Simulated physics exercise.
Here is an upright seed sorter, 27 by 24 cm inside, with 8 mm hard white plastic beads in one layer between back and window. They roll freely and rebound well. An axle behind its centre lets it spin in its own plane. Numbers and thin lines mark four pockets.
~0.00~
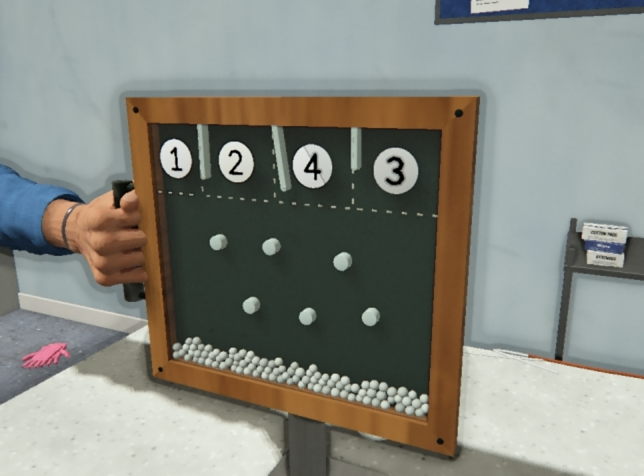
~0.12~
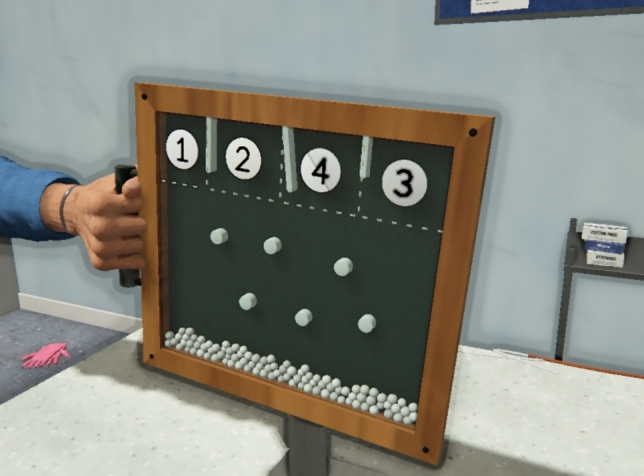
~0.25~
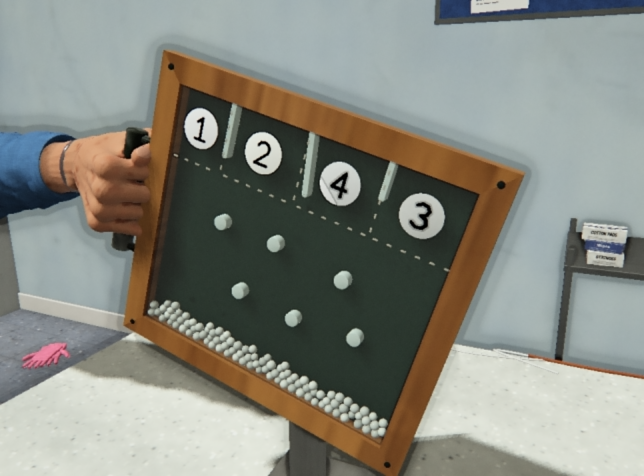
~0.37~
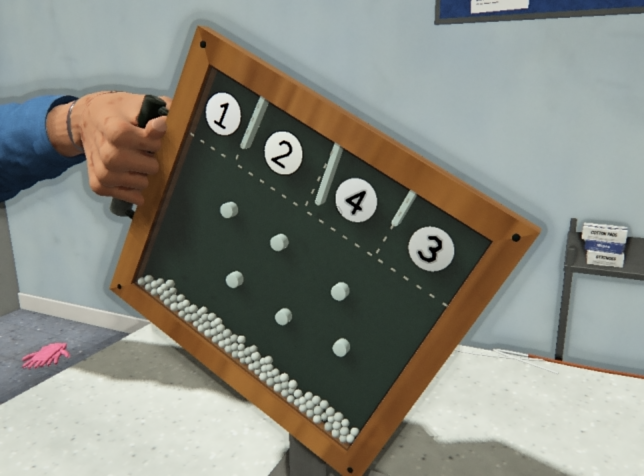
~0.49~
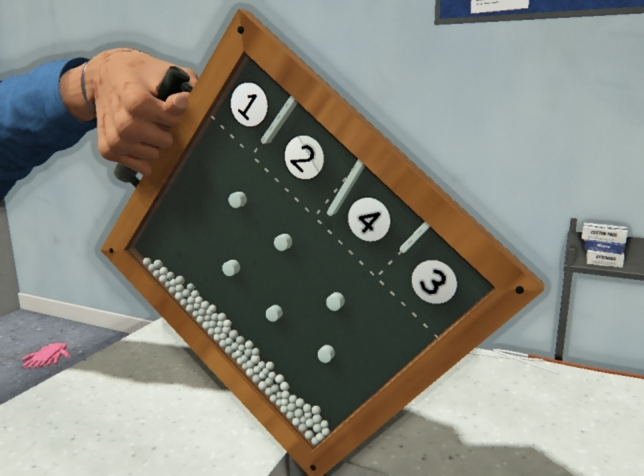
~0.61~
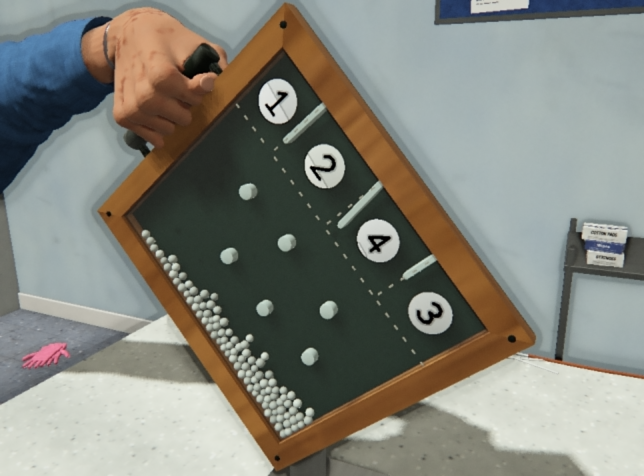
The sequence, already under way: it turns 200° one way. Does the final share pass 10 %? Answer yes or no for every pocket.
No. 1: No, no. 2: No, no. 3: Yes, no. 4: Yes.
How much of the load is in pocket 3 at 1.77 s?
Some 65 per cent.
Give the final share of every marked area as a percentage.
Pocket 1: 0; pocket 2: 0; pocket 3: 55; pocket 4: 45.
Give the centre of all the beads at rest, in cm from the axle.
About 10 cm left and 7 cm below.
After 1.19 s, it stands 105° clockwise; the beads' middle is 7 cm left of and 10 cm below the centre; no. 3, 10 %.
After 1.77 s, it stands 160° clockwise; the beads' middle is 8 cm left of and 10 cm below the centre; no. 3, 65 %.
After 2.27 s, it has come round 200° clockwise; the beads' middle is 11 cm left of and 6 cm below the centre; no. 3, 65 %, no. 4, 30 %.
At rest by 3.2 s, it has come round 200° clockwise; no. 1, 0 %, no. 2, 0 %, no. 3, 55 %, no. 4, 45 %.
